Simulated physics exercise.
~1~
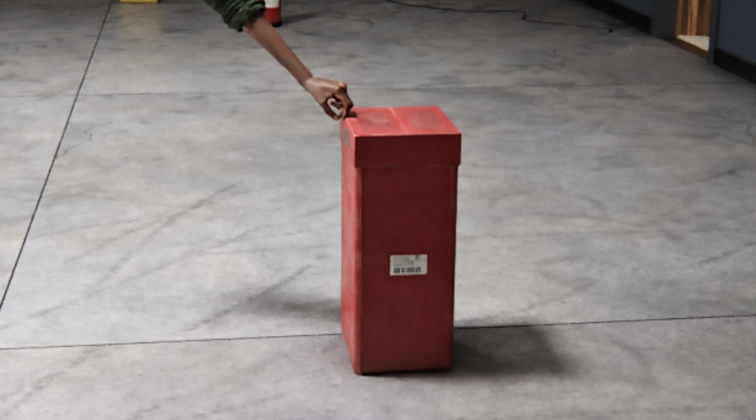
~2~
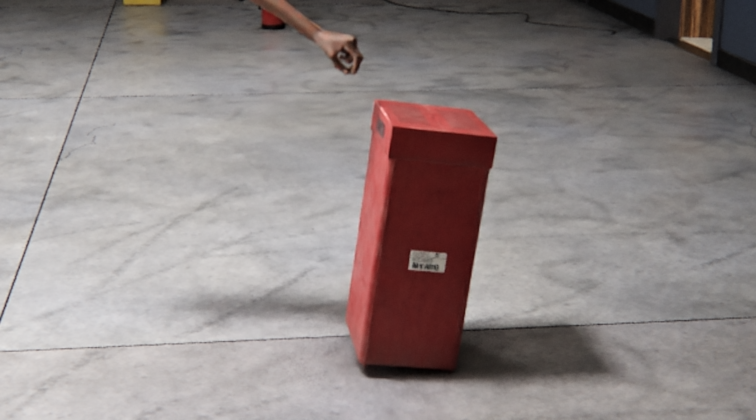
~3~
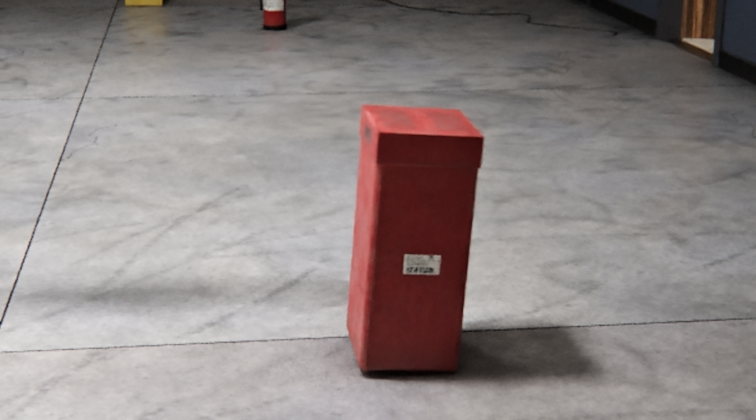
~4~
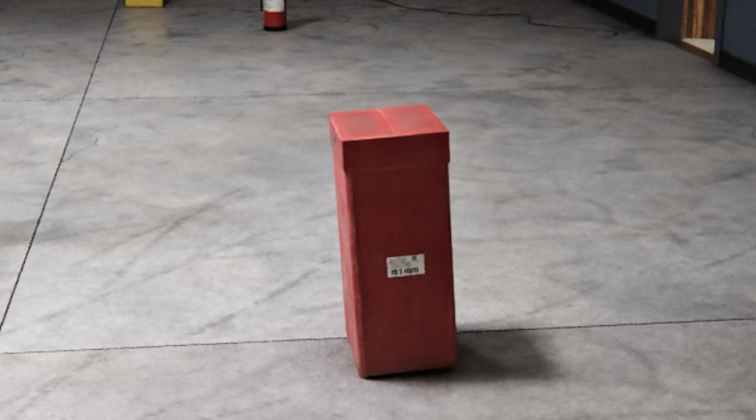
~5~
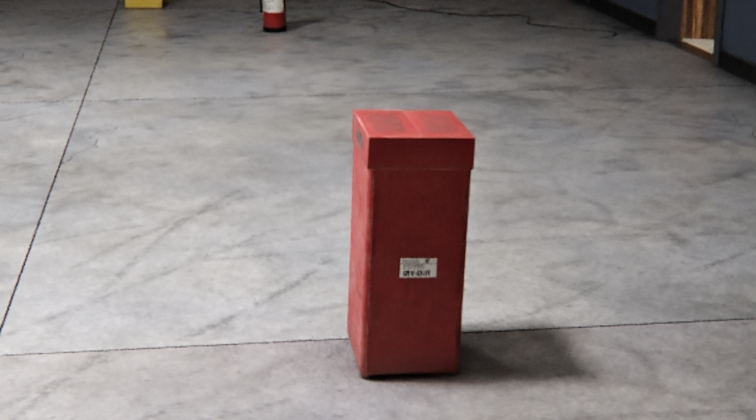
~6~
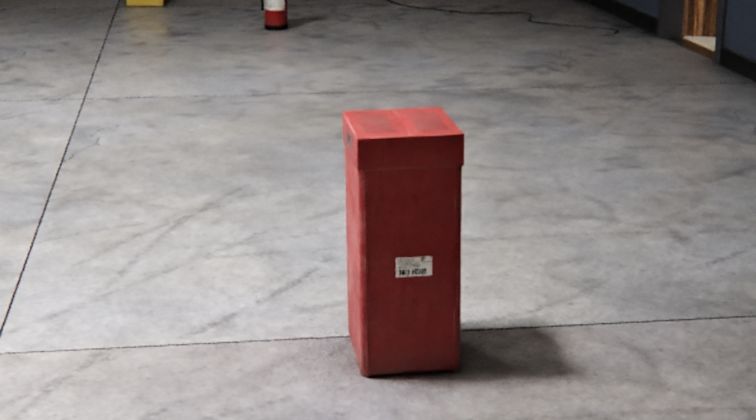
A tall red box with a white label tipped to the right after a hand at its top gave it a quick shove and drew back, then rocked left and right in smaller wobbles until it settled upright on the gray floor.
